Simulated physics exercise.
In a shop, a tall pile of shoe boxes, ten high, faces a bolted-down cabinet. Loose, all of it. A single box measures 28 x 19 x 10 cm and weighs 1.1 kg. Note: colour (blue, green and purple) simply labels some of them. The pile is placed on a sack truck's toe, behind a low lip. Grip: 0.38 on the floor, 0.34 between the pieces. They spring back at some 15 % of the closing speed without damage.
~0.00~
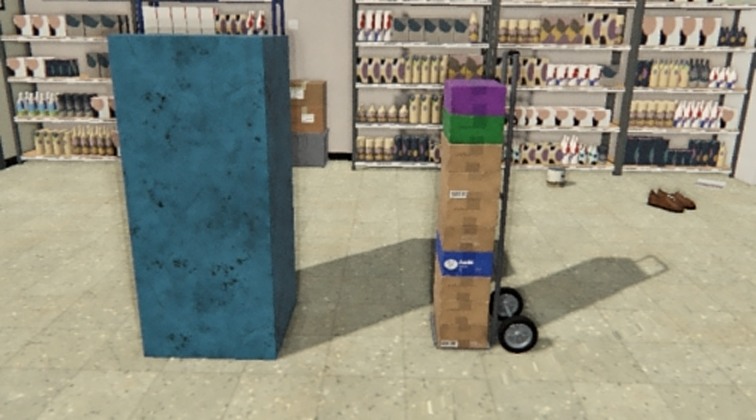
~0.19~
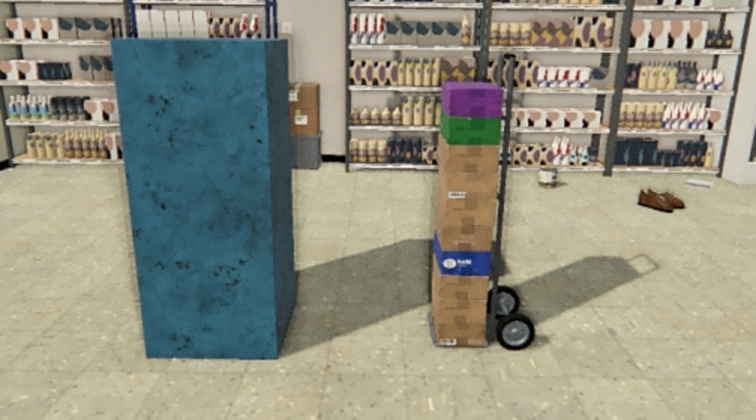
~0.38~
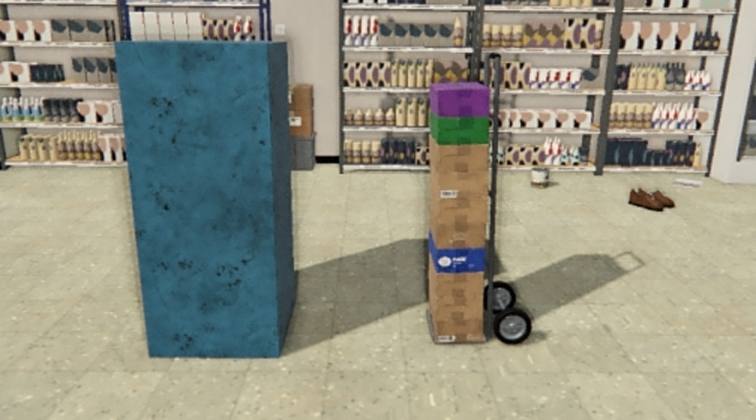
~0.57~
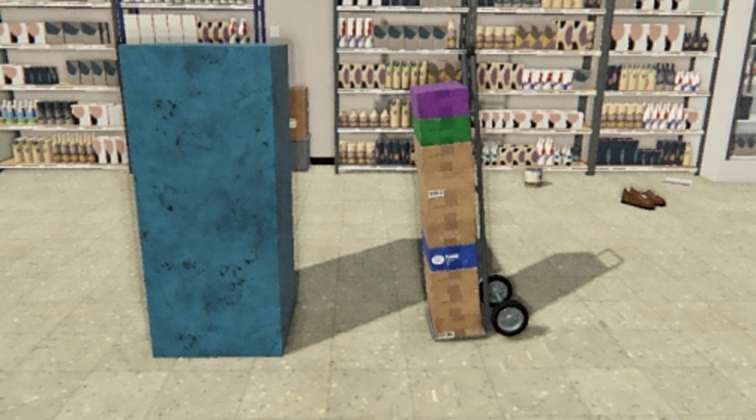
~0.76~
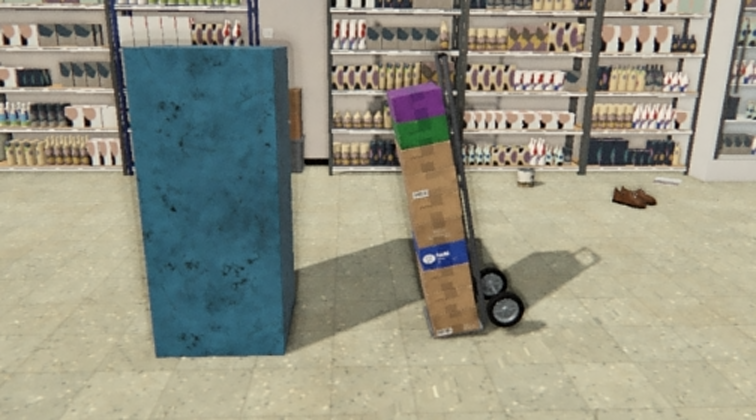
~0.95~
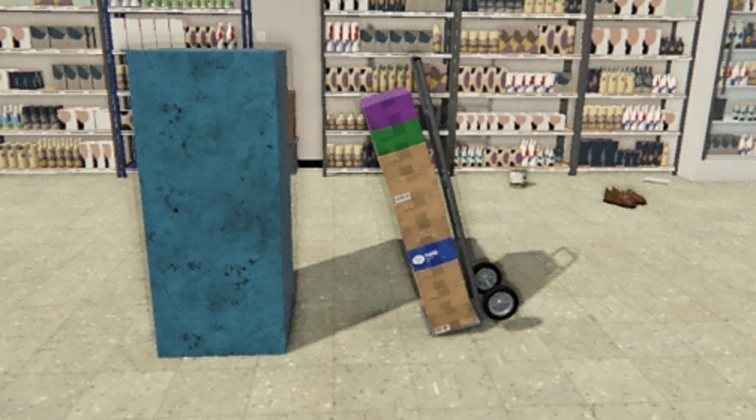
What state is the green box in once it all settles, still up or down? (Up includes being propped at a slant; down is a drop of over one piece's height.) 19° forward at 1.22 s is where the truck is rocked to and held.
It does go down.
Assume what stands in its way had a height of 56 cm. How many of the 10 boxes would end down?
That makes 7 in total.
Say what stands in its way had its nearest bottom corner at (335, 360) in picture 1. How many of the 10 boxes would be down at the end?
I reckon the answer is 0.
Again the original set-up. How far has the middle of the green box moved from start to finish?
Around 64 cm, start to finish.
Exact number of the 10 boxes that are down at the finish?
The total is 6.
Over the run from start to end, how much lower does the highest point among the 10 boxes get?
8 cm.
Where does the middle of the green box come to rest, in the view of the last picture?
Look around pixel (311, 166) in the last frame.
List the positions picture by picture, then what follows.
In the first picture (each place is the centre of the face we see best; the camera moves round a little), truck frame (511, 119) 0° forward; green box (477, 130); blue box (467, 265); purple box (478, 101); all as stacked.
In the second picture, truck frame (508, 121) 0° forward; green box (475, 132).
In the third picture, truck frame (496, 119) 2° forward; green box (464, 131) moved 35 mm; purple box (464, 103) moved 39 mm; 8 have shifted.
In the fourth picture, truck frame (477, 117) 6° forward; green box (445, 131) tilted 7°; purple box (443, 104) tilted 7°; 10 have shifted.
In the fifth picture, truck frame (454, 115) 11° forward; green box (423, 133) tilted 12°; purple box (418, 106) tilted 12°; 10 have shifted.
In the sixth picture, truck frame (433, 117) 16° forward; green box (398, 137) tilted 18°; purple box (390, 112) tilted 18°; blue box (433, 255) tilted 18°; 10 have shifted.
By 1.12 s, none of the 10 boxes down, 10 disturbed; green box tilted 26°, 45 mm lower; purple box tilted 26°, 56 mm lower.
By 1.32 s, 4 of the 10 boxes down; green box tilted 42°, 16 cm lower; purple box tilted 42°, 12 cm lower.
When it is over (2.3 s), 6 of the 10 boxes down; green box tilted 39°, 15 cm lower; blue box tilted 47°, 10 cm lower; purple box tilted 39°, 12 cm lower. In pixels of the last frame, middles, green box near (311, 166), blue box near (376, 268).
